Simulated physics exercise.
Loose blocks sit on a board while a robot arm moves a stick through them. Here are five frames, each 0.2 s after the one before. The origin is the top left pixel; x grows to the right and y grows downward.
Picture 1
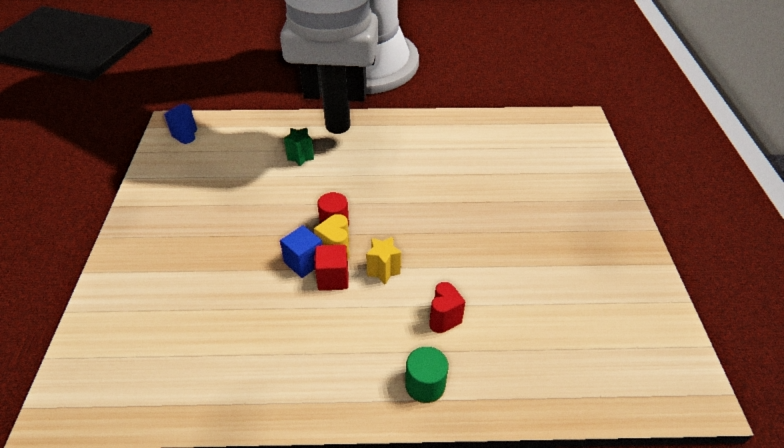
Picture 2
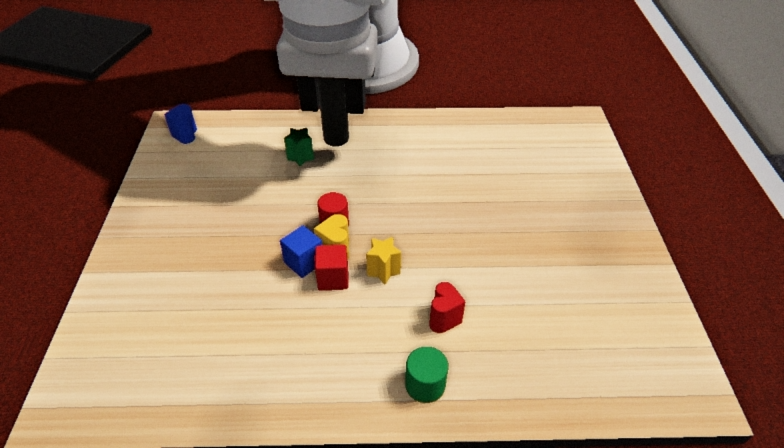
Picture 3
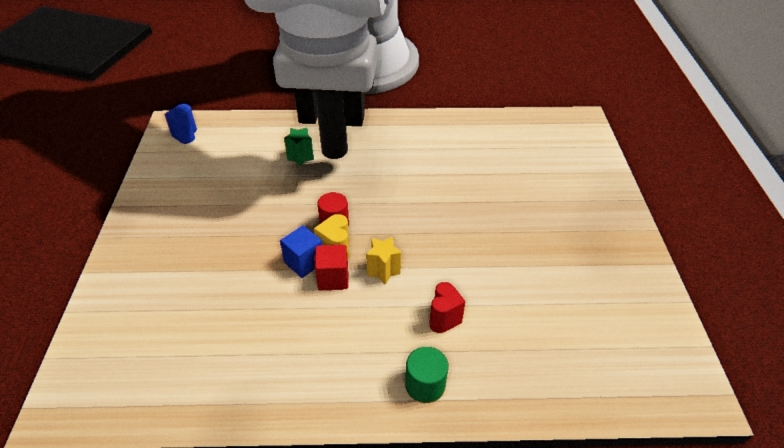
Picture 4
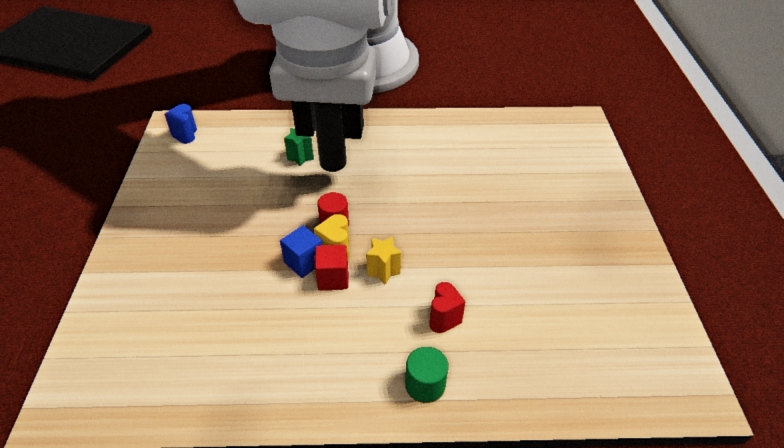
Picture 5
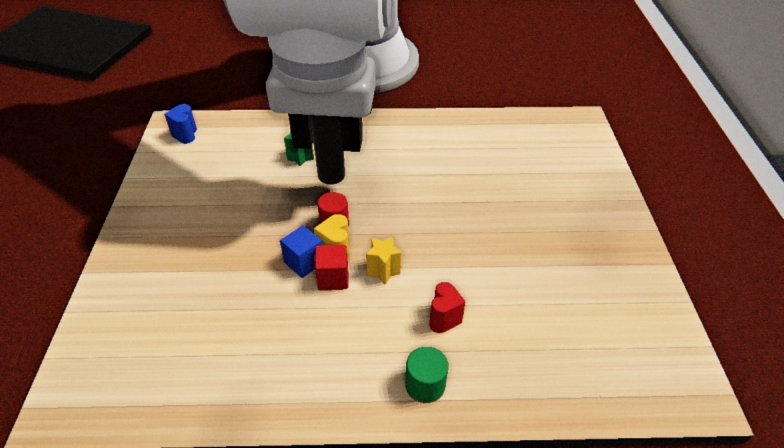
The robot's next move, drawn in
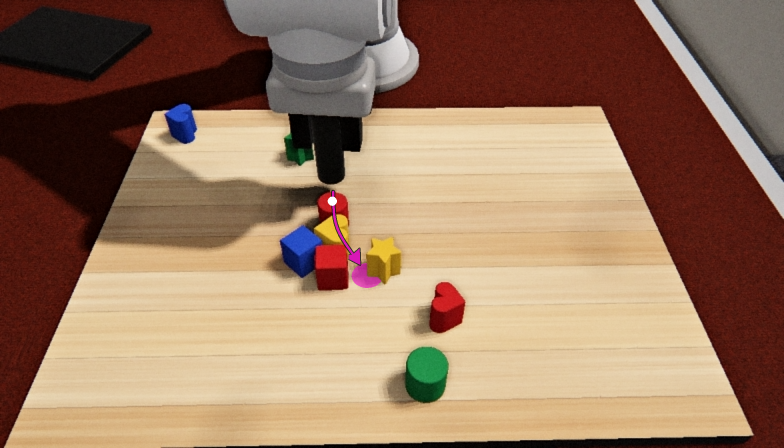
A robot arm holding a dark stick starts near the far edge of a wooden board, beside a green star-shaped block. It moves steadily toward the viewer, passing the green block and nearing the red cylinder at the back of a cluster, while every block stays still.
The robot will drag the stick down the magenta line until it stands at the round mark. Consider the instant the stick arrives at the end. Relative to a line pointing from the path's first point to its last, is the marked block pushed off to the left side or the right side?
That block drifts left.
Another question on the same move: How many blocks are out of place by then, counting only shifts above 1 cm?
It will shift three or more blocks.
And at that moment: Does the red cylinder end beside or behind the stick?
Answer: No.
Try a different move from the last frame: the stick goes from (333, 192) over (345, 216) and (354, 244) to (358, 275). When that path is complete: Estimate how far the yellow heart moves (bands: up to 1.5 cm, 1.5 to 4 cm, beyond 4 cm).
Net shift: Above 4 cm.
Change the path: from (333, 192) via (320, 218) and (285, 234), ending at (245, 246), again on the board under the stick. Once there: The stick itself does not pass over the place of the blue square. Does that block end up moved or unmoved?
That block is not shifted.
Path on the board, from (333, 192) through (335, 219) and (348, 247) to (367, 275); the dot is on the red cylinder.
What follows on the original path. One third of the way, stick at (333, 205); red square at (329, 268), turned 15° clockwise; red cylinder at (339, 217); yellow heart at (341, 241), turned 15° clockwise.
Two thirds of the way, stick at (347, 233); red square at (325, 282), turned 65° clockwise; red cylinder at (361, 246); yellow heart at (360, 270), turned 55° clockwise; yellow star-shaped block at (390, 253), turned 55° anticlockwise.
At the end, stick at (367, 261); red square at (324, 282), turned 70° clockwise; red cylinder at (380, 276); yellow heart at (367, 302), turned 85° clockwise; yellow star-shaped block at (406, 264), turned 115° anticlockwise.
